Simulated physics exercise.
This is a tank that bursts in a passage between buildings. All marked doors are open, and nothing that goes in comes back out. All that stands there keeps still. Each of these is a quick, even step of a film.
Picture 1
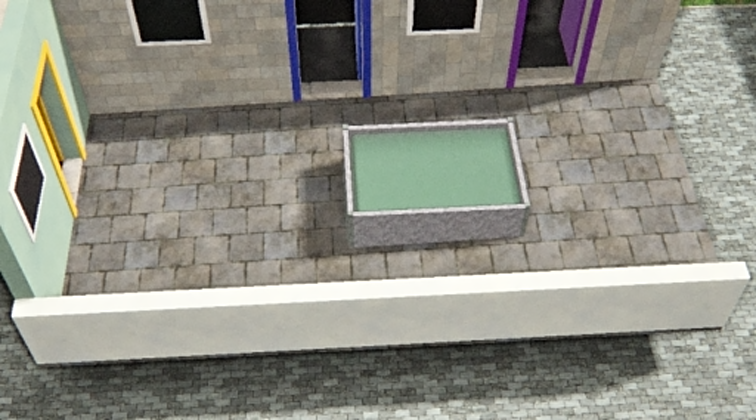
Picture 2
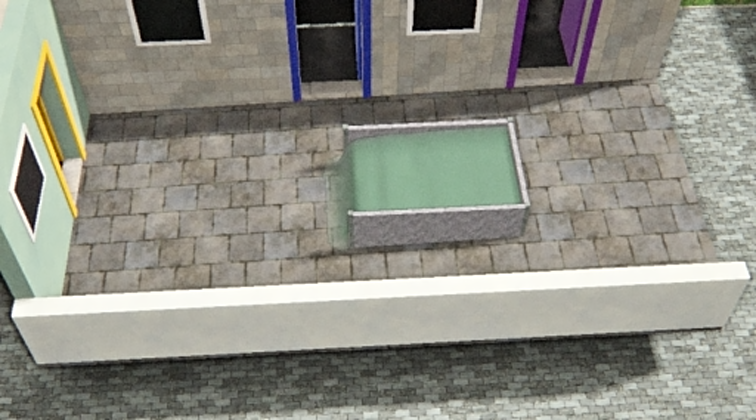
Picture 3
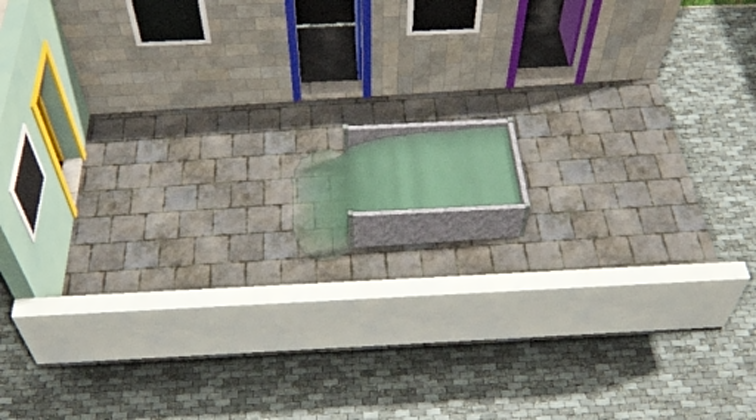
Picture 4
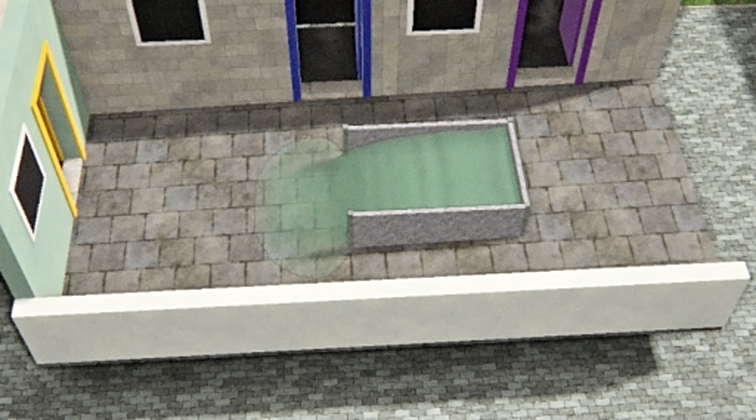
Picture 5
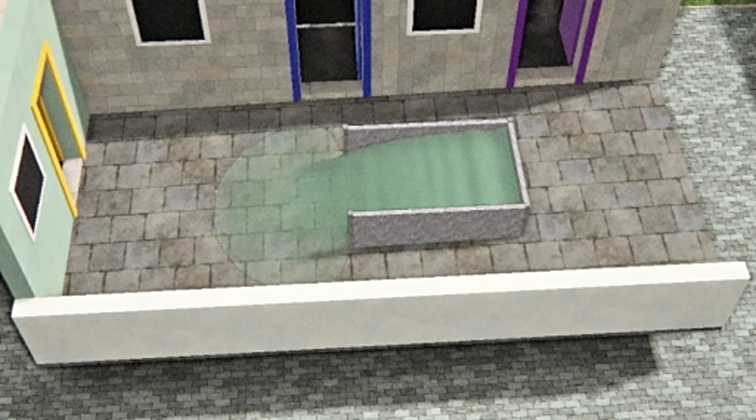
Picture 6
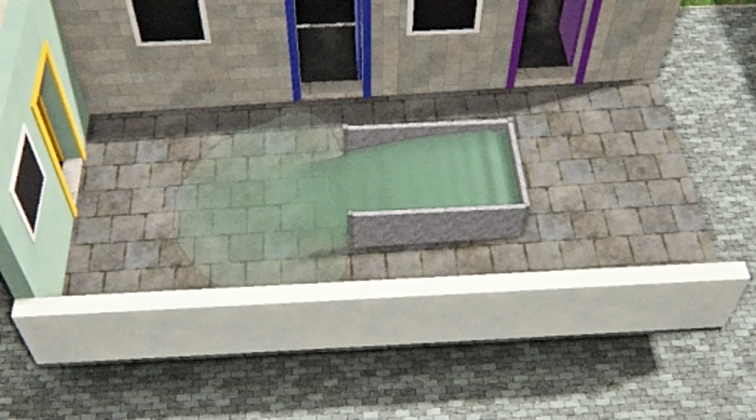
The clip opens on a stone-rimmed tank of still green water in a paved passage between buildings, behind a low white wall. The tank's left side gives way and water pours out onto the paving. The pale green sheet spreads leftward in a widening, rounded front while the buildings stay still.
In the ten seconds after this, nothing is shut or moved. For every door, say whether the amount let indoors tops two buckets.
Outcome: Purple door: Never surpasses it; yellow door: Surpasses it; blue door: Never surpasses it.
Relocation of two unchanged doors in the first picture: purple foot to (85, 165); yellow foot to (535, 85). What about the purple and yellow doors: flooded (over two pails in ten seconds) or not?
The purple door overflows, and the yellow door falls short.
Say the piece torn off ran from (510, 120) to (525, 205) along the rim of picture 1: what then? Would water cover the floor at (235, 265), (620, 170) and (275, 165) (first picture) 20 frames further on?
Point by point: Unwetted; soaked; unwetted.
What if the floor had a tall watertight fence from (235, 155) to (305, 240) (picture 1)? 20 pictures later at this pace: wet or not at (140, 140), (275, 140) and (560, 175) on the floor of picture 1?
The first spot is swamped, the second swamped, the third untouched.
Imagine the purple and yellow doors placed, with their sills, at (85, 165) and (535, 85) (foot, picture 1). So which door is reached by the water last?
Answer: The yellow one.
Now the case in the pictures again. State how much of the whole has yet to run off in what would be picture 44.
80 % or so.
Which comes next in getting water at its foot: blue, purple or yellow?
That's the yellow door.
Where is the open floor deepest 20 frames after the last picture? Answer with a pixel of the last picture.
At about (104, 197).
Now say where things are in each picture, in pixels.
In the first frame, still water in the tank at (433, 170).
In the second frame, the front is at (337, 161), out from the gap at (351, 190).
In the third frame, water pours out at (351, 192) and has run to (311, 160).
In the fourth frame, water pours out at (351, 193) and has run to (272, 166).
In the fifth frame, the front is at (224, 189), out from the gap at (351, 194).
In the sixth frame, the front is at (184, 195), out from the gap at (351, 194).
A moment on, water covers 45 % of the floor; the purple door not reached, the yellow door under two buckets in, the blue door not reached.
Next, water covers 45 % of the floor; the purple door not reached, the yellow door over two buckets in, the blue door not reached.
Then, water covers 45 % of the floor; the purple door not reached, the yellow door far over two buckets in, the blue door not reached.
Later, water covers 50 % of the floor; the purple door not reached, the yellow door far over two buckets in, the blue door wet at the sill, nothing in.
In the end, water covers 65 % of the floor; the purple door not reached, the yellow door far over two buckets in, the blue door wet at the sill, nothing in.
